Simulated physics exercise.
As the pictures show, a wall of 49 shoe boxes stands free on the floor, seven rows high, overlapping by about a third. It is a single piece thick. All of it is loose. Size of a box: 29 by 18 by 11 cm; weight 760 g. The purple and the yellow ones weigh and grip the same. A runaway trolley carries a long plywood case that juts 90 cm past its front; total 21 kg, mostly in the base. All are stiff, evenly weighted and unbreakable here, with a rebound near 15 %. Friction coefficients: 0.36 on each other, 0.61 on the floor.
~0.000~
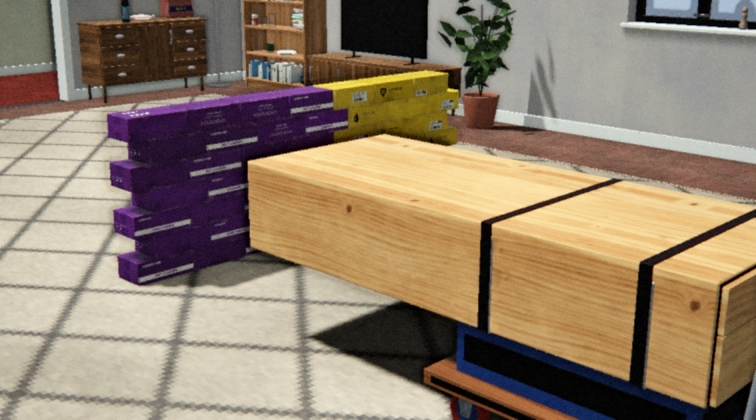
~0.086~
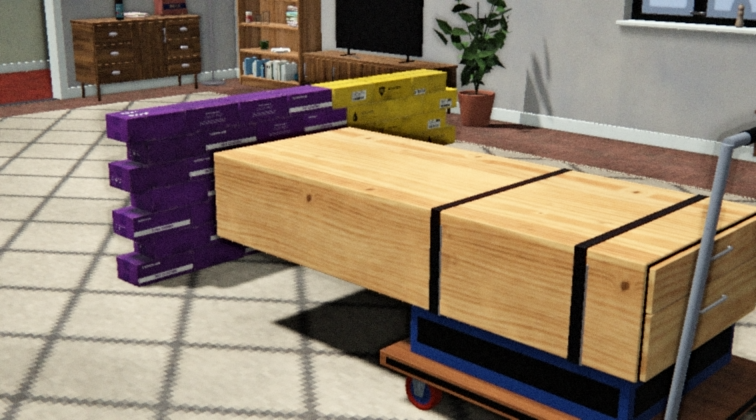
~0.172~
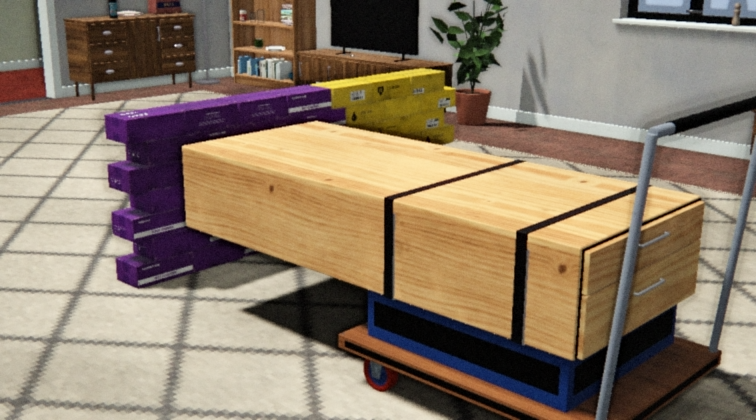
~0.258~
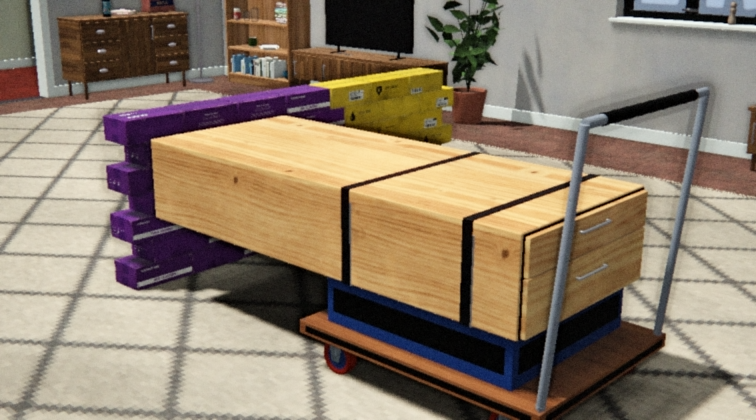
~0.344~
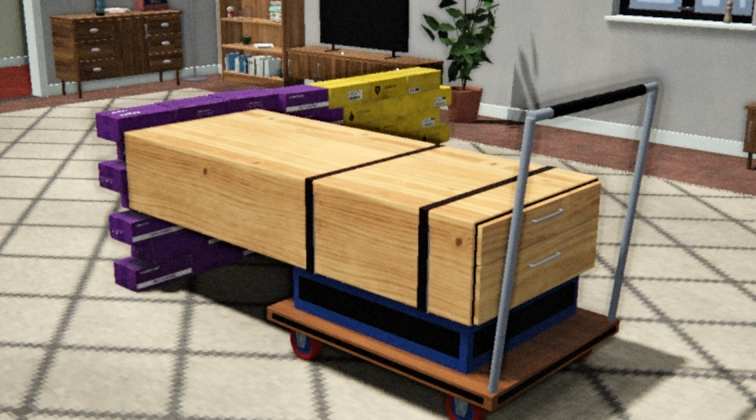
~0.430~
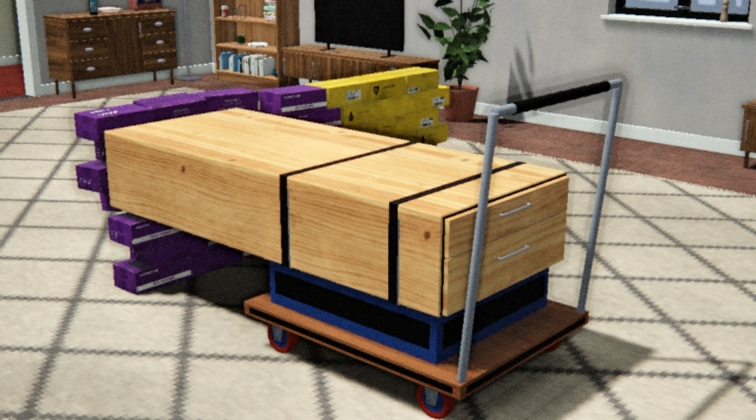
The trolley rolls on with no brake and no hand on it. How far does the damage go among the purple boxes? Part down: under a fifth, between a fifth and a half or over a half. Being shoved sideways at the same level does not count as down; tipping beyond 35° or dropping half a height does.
The part is more than a half.
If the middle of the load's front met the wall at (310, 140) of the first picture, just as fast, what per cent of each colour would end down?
Then purple 40, yellow 40 per cent.
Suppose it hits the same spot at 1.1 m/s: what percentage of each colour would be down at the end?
Then purple 80, yellow 0 per cent.
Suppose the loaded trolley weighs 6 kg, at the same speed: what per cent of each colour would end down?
Then purple 50, yellow 0 per cent.
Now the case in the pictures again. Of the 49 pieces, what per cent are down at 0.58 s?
By then 20 per cent.
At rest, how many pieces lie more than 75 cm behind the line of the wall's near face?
Some 8 pieces.
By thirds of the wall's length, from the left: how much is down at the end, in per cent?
Left 80, middle 40, right 0 per cent.
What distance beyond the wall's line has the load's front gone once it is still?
Some 125 cm beyond.
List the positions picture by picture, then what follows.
In the first picture (each place is the centre of the face we see best; the camera moves round a little), load (258, 191) 77 cm short of the wall; top purple box (158, 127); top yellow box (432, 85); all as stacked.
In the second picture, load (224, 181) 56 cm short of the wall; top purple box (157, 127).
In the third picture, load (192, 173) 35 cm short of the wall; top purple box (157, 128).
In the fourth picture, load (161, 166) 14 cm short of the wall; top purple box (156, 129).
In the fifth picture, load (134, 158) 48 mm into the wall's line; top purple box (149, 126) moved 50 mm; 12 have shifted.
In the sixth picture, load (114, 156) 18 cm into the wall's line; top purple box (127, 126) moved 21 cm; top yellow box (423, 82); steepest lean 11°, the box at (109, 200); 15 have shifted.
By 0.58 s, load 41 cm past the wall's line, still rolling; 10 of the 28 purple boxes down (10 of 49 in all colours); top purple box tilted 10°, 20 cm lower.
By 0.92 s, load 89 cm past the wall's line, still rolling; 14 of the 28 purple boxes down (14 of 49 in all colours); top purple box tilted 74°, 55 cm lower.
By 1.32 s, load 1.23 m past the wall's line, still rolling; 16 of the 28 purple boxes down (17 of 49 in all colours); top purple box upside down.
When it is over (3.2 s), load 1.25 m past the wall's line, stopped; 19 of the 28 purple boxes down (20 of 49 in all colours); top purple box upside down; top yellow box unmoved. That is 68 per cent. In pixels of the last frame, middles, top yellow box near (411, 80).
